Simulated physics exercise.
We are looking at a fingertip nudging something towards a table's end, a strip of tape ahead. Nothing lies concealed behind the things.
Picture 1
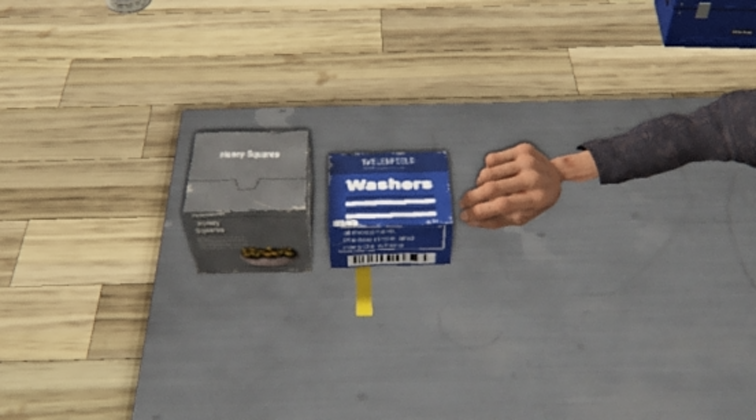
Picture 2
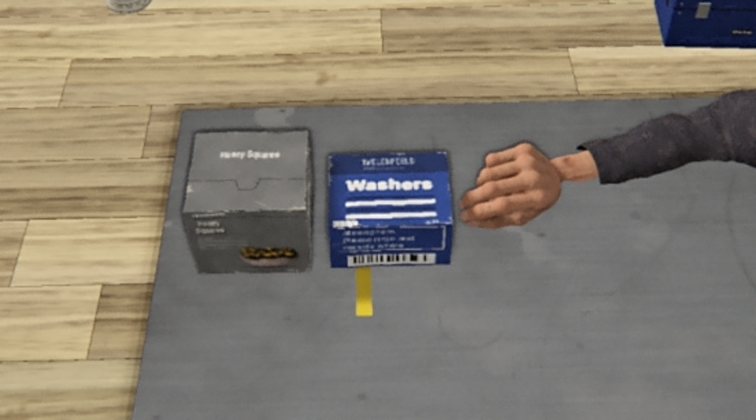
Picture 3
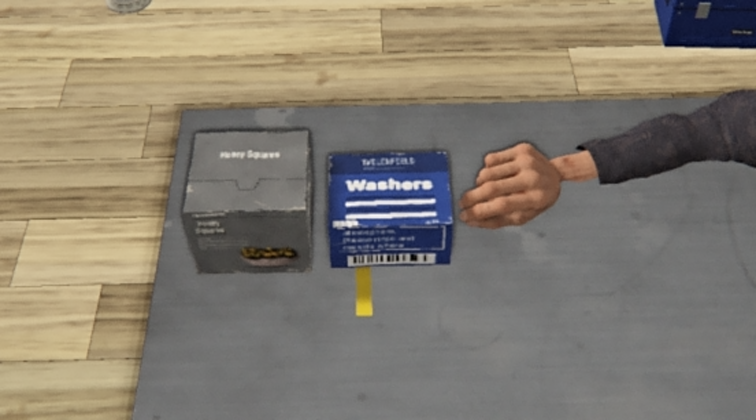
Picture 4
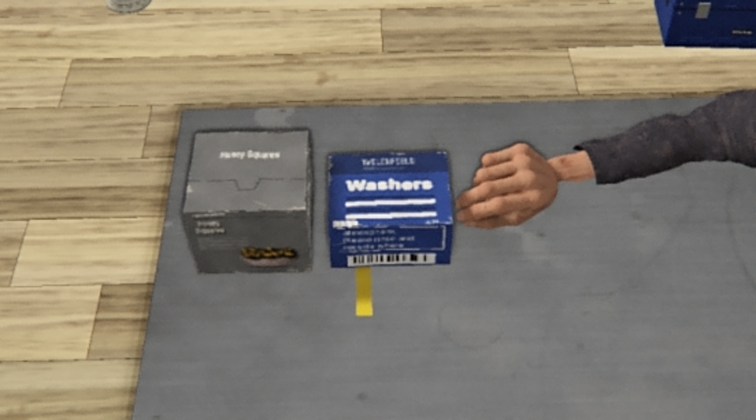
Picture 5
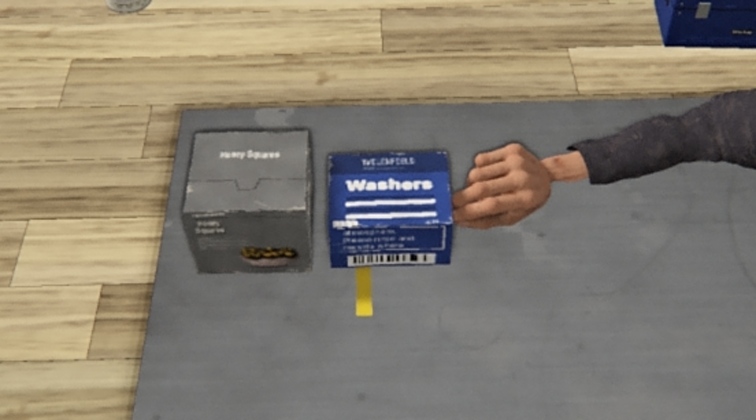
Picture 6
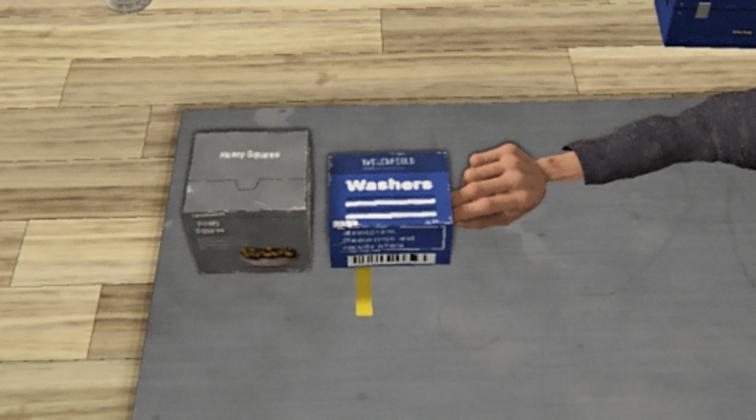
A blue box labelled Washers sits beside a grey box on a dark grey tabletop, seen from above at an angle, with pale wooden planks beyond. A short yellow strip of tape shows at the blue box's near side, a dark-sleeved arm reaches in from the right, and another blue object rests at the upper right. The hand shifts very slightly left against the blue box, while both boxes and the camera show no clear movement.
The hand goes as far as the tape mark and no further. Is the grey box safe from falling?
So the grey box remains on the tabletop.
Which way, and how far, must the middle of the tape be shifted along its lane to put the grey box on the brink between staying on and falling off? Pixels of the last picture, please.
A shift of 16 pixels, going left.
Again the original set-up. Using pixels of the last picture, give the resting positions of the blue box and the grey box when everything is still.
Final spots: Blue box at (294, 211), grey box at (175, 204).
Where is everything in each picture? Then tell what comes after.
Grey box (253, 202); blue box (389, 209), in the first picture.
Grey box (253, 203); blue box (389, 209), in the second picture.
Grey box (253, 202); blue box (389, 209), in the third picture.
Grey box (253, 203); blue box (389, 209), in the fourth picture.
Grey box (253, 203); blue box (389, 209), in the fifth picture.
Grey box (253, 203); blue box (389, 209), in the sixth picture.
Then, 0.70 s on from there, grey box displaced a little near (211, 203).
In the end, the grey box remains on top, near (175, 204).
